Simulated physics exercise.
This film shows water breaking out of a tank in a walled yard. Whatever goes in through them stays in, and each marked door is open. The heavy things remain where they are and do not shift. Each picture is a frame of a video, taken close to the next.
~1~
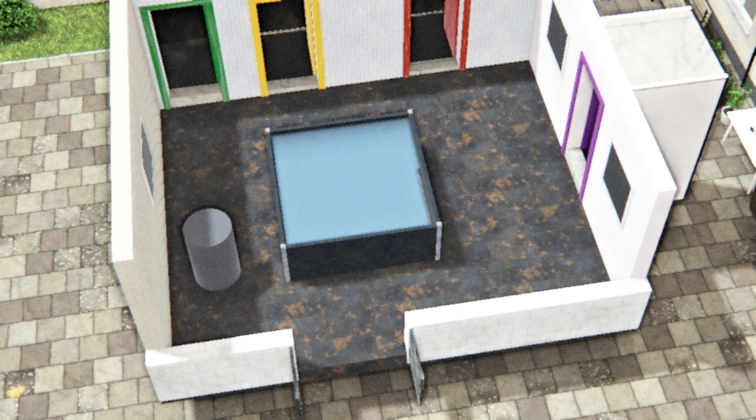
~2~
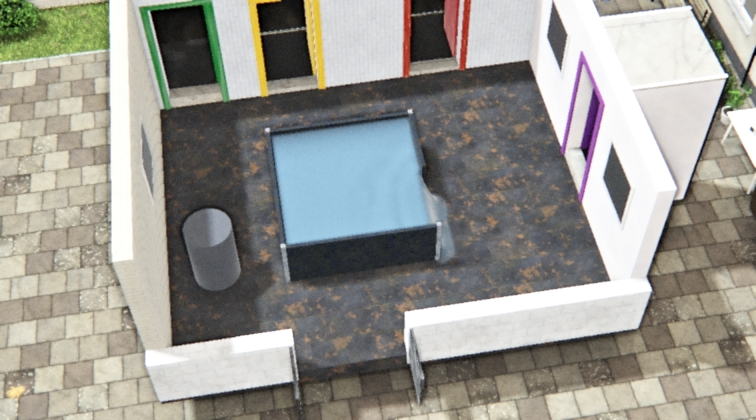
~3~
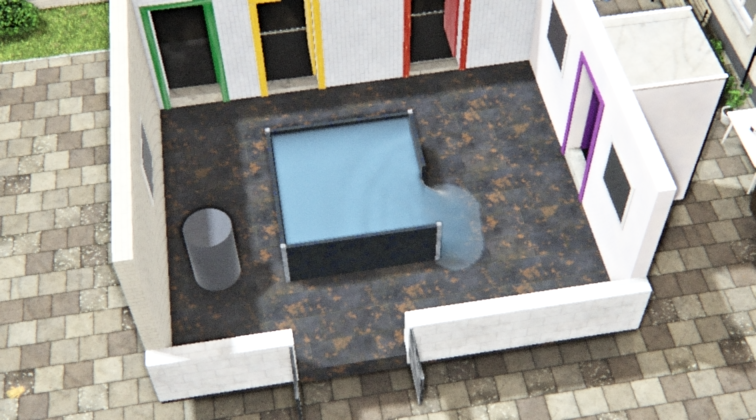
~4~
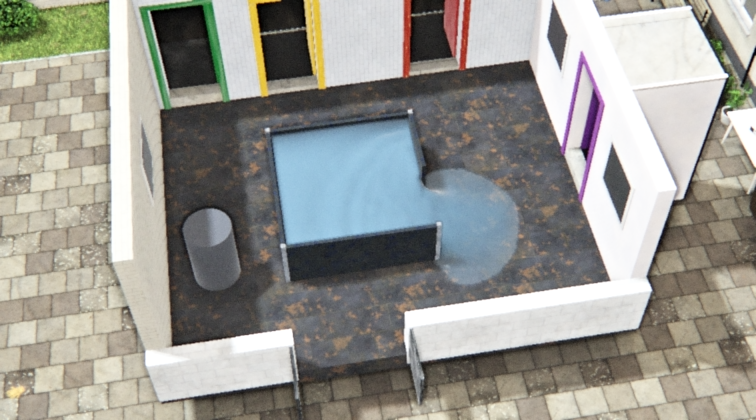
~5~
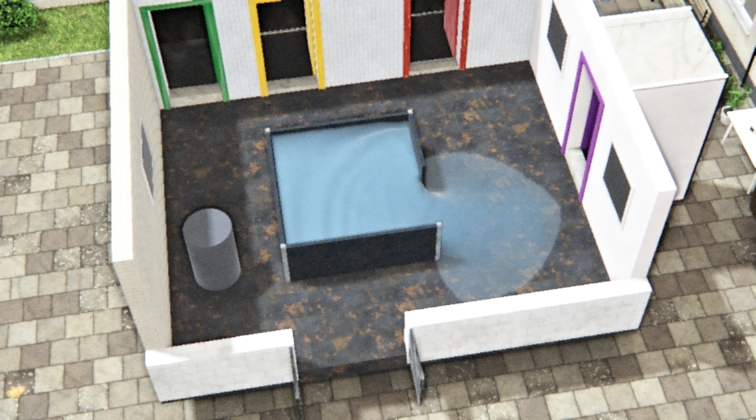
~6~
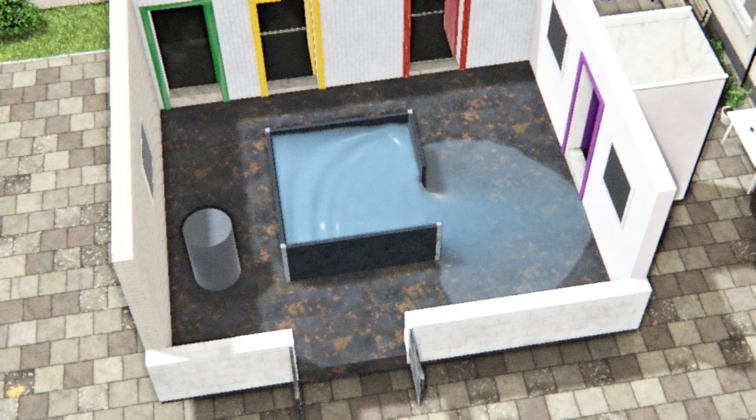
Water pouring from a gap in the right side of a square tank, spreading across the dark floor of a walled yard.
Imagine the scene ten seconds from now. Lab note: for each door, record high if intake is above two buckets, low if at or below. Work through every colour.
Yellow door: Low; purple door: High; green door: Low; red door: High.
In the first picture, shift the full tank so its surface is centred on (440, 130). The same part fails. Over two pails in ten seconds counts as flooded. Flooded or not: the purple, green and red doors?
Result: Purple door tops the limit, green door stays inside the limit, red door stays inside the limit.
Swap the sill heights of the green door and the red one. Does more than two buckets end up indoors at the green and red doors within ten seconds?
My reading: The green door goes over, the red door lets less in.
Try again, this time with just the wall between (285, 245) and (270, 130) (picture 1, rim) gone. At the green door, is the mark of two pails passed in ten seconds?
The green door ends up above.
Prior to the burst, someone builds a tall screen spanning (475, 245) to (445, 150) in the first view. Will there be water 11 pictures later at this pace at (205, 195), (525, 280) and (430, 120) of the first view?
Taking the three spots in turn, they are unwetted, inundated and inundated.
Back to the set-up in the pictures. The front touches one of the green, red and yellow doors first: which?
The red one comes first.
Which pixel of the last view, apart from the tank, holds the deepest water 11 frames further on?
Somewhere near (592, 248).
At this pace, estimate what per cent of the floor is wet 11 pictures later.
My estimate is roughly 30 percent.
A moment on, water covers 30 % of the floor; the yellow door not reached, the purple door over two buckets in, the green door not reached, the red door not reached.
Next, water covers 30 % of the floor; the yellow door not reached, the purple door far over two buckets in, the green door not reached, the red door not reached.
Then, water covers 50 % of the floor; the yellow door not reached, the purple door far over two buckets in, the green door not reached, the red door under two buckets in.
Later, water covers 90 % of the floor; the yellow door wet at the sill, nothing in, the purple door far over two buckets in, the green door wet at the sill, nothing in, the red door over two buckets in.
In the end, water covers 100 % of the floor; the yellow door wet at the sill, nothing in, the purple door far over two buckets in, the green door wet at the sill, nothing in, the red door over two buckets in.
